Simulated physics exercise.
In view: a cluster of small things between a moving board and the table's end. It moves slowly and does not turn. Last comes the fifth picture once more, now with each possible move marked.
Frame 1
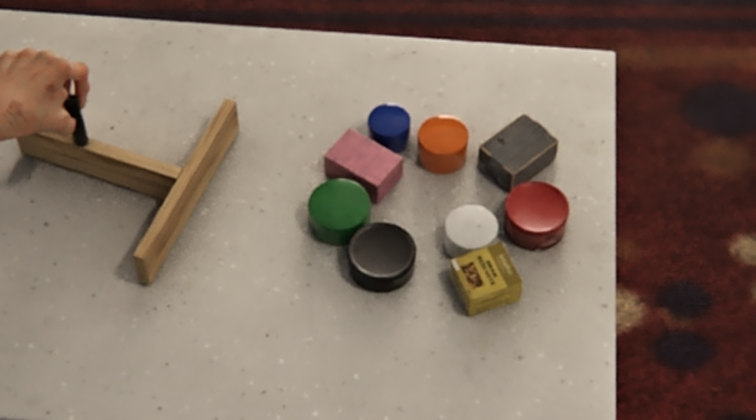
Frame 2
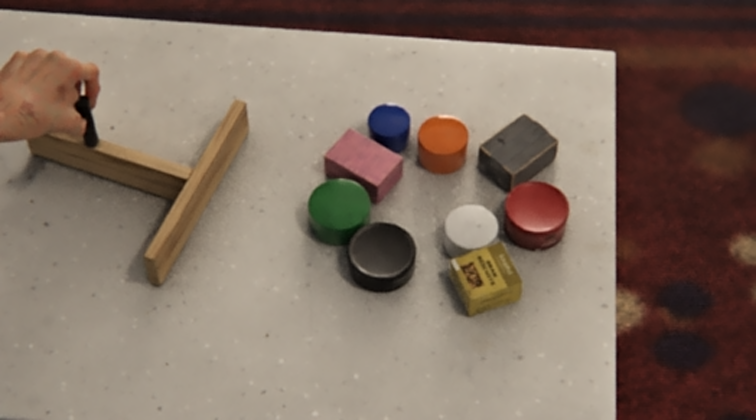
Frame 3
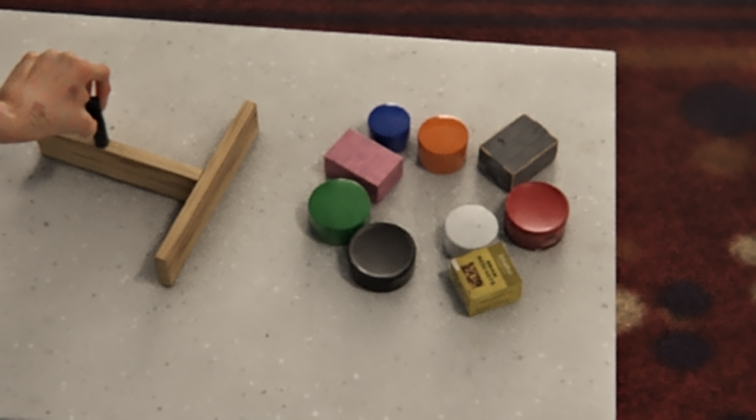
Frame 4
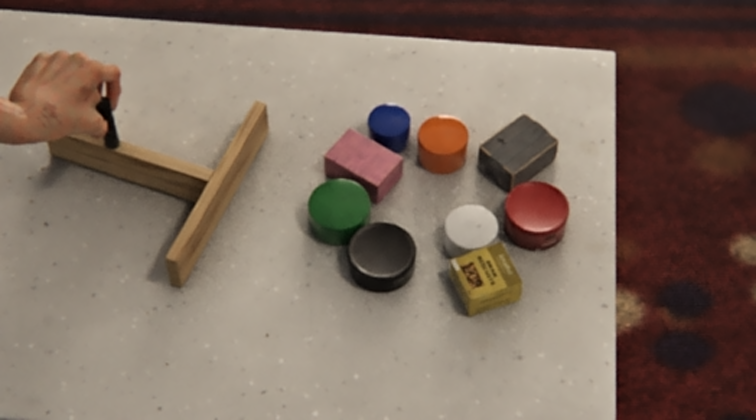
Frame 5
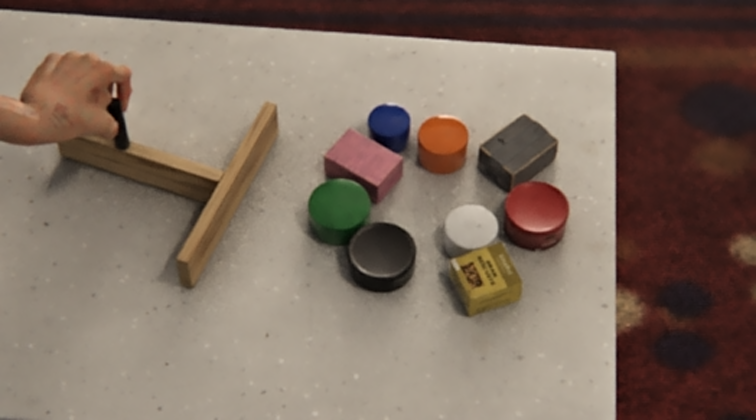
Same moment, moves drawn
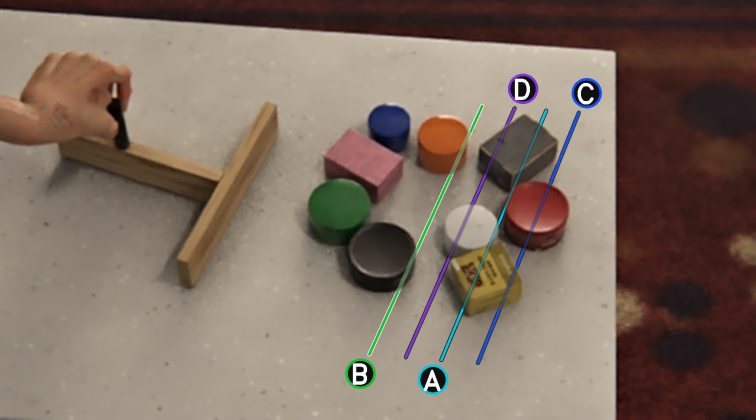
On a pale speckled tabletop, a hand gripping a dark handle slowly slid a T-shaped wooden board to the right, toward a cluster of colorful round pots and small blocks that stayed still.
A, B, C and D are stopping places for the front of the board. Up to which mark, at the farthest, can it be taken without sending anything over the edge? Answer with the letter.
Up to line A.
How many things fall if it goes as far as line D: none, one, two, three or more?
The count is none.
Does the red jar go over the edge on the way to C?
Yes.
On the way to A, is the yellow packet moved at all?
Yes.
On the marked copy, A at (497, 228); B at (429, 223); C at (532, 230); D at (464, 225).
Following A. Soon after the start, board (325, 185); black tub (392, 265); pink block (389, 168).
Later, board (421, 193); red jar (549, 215); grey box (536, 157).
In the end, board (494, 198); grey box (603, 165); red jar (601, 233); nothing has fallen.
As for the rest, B is safe but short; C drops the red jar and grey box; D is safe but short.
